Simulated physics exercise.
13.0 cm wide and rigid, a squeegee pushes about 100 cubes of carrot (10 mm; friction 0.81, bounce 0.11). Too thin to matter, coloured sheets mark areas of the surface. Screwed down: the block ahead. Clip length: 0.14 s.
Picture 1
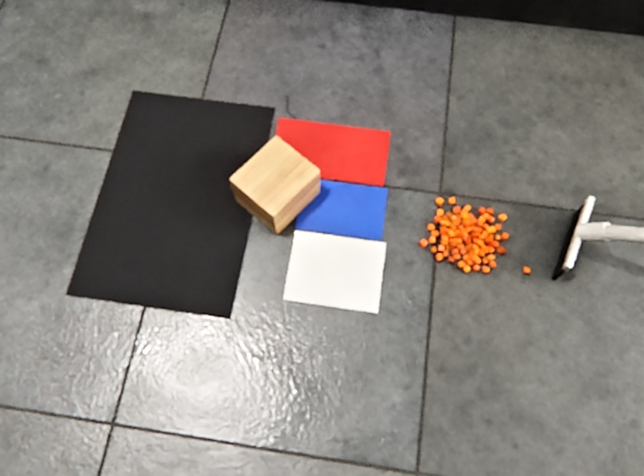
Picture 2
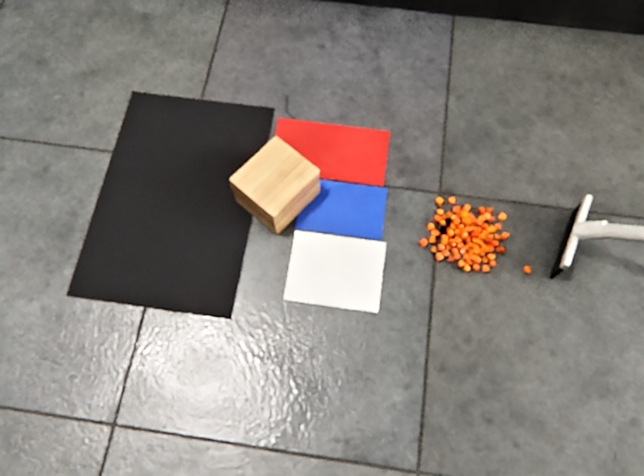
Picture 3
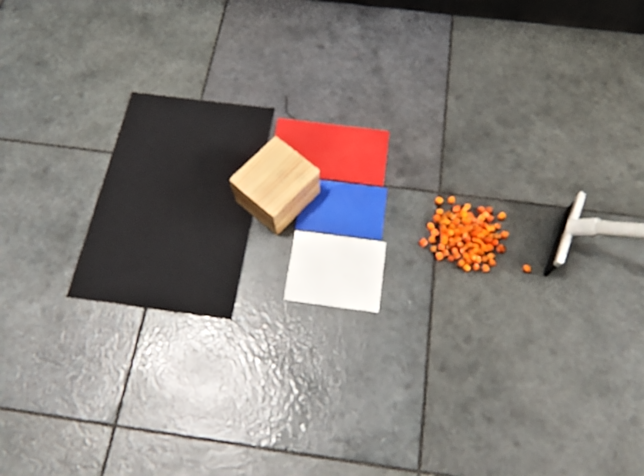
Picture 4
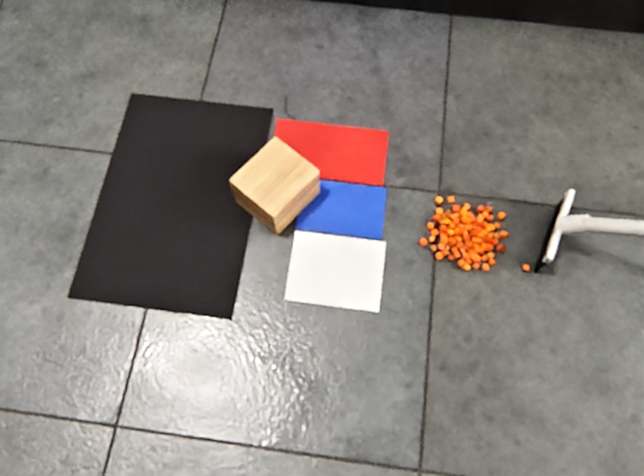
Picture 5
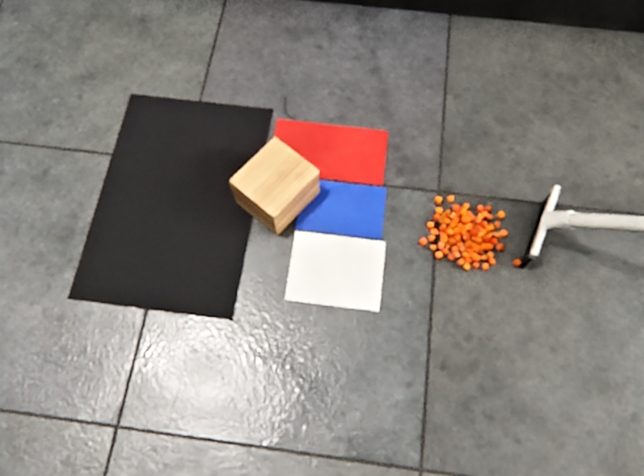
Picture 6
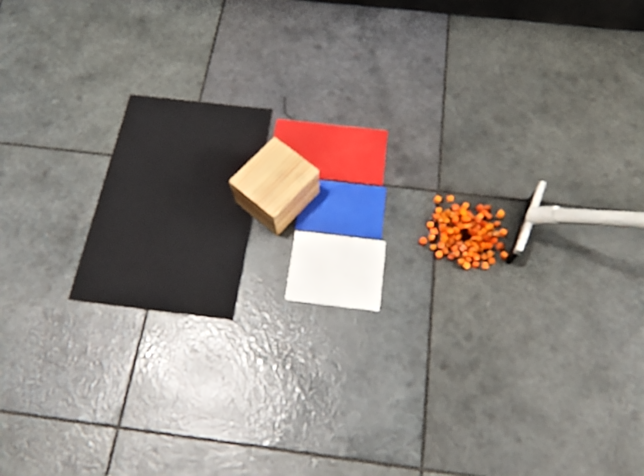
On a grey tiled floor, a squeegee slides left to the edge of some orange cubes.
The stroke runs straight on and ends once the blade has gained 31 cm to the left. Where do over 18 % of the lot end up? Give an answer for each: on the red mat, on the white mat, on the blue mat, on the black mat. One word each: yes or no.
Red mat: Yes, white mat: No, blue mat: Yes, black mat: No.
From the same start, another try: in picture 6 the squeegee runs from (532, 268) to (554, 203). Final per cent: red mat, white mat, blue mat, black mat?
Red mat: 0; white mat: 25; blue mat: 10; black mat: 0.
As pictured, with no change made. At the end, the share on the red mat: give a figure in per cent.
Some 25 %.
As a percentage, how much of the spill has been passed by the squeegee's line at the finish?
Close to 25 in a hundred, I'd say.
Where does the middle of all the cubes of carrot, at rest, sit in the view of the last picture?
(350, 205).
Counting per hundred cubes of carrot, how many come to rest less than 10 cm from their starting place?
15% or so.
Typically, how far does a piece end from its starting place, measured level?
22 cm.
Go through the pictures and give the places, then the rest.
The first frame shows squeegee from (567, 267) to (589, 202); moved 0.0 cm; pieces shifted so far, 0; middle of the spill at (465, 235); white mat at (335, 271); blue mat at (342, 209); red mat at (330, 152); black mat at (178, 196); block at (275, 175).
The second frame shows squeegee from (564, 265) to (586, 200); moved 0.3 cm; pieces shifted so far, 0; middle of the spill at (465, 234).
The third frame shows squeegee from (558, 263) to (580, 198); moved 1.3 cm; pieces shifted so far, 0; middle of the spill at (465, 234).
The fourth frame shows squeegee from (547, 259) to (569, 195); moved 2.8 cm; pieces shifted so far, 0; middle of the spill at (465, 233).
The fifth frame shows squeegee from (533, 255) to (555, 191); moved 5.0 cm; pieces shifted so far, 1; middle of the spill at (464, 232).
The sixth frame shows squeegee from (518, 251) to (540, 187); moved 7.3 cm; pieces shifted so far, 1; middle of the spill at (464, 232); white mat at (336, 270); blue mat at (341, 209); red mat at (328, 152); black mat at (178, 199); block at (274, 176).
Then, 0.19 s after the last picture, squeegee 23 cm from its start, spill 18 cm wide; off the mats 100 %.
Then, 0.38 s after the last picture, squeegee 32 cm from its start, spill 25 cm wide; white mat 5 %, blue mat 45 %, red mat 25 %, off the mats 25 %.
Then, 0.54 s after the last picture, squeegee 32 cm from its start, spill 26 cm wide; white mat 10 %, blue mat 40 %, red mat 25 %, off the mats 30 %.
In the end, white mat 10 %, blue mat 40 %, red mat 25 %, black mat 0 %, off the mats 30 %.
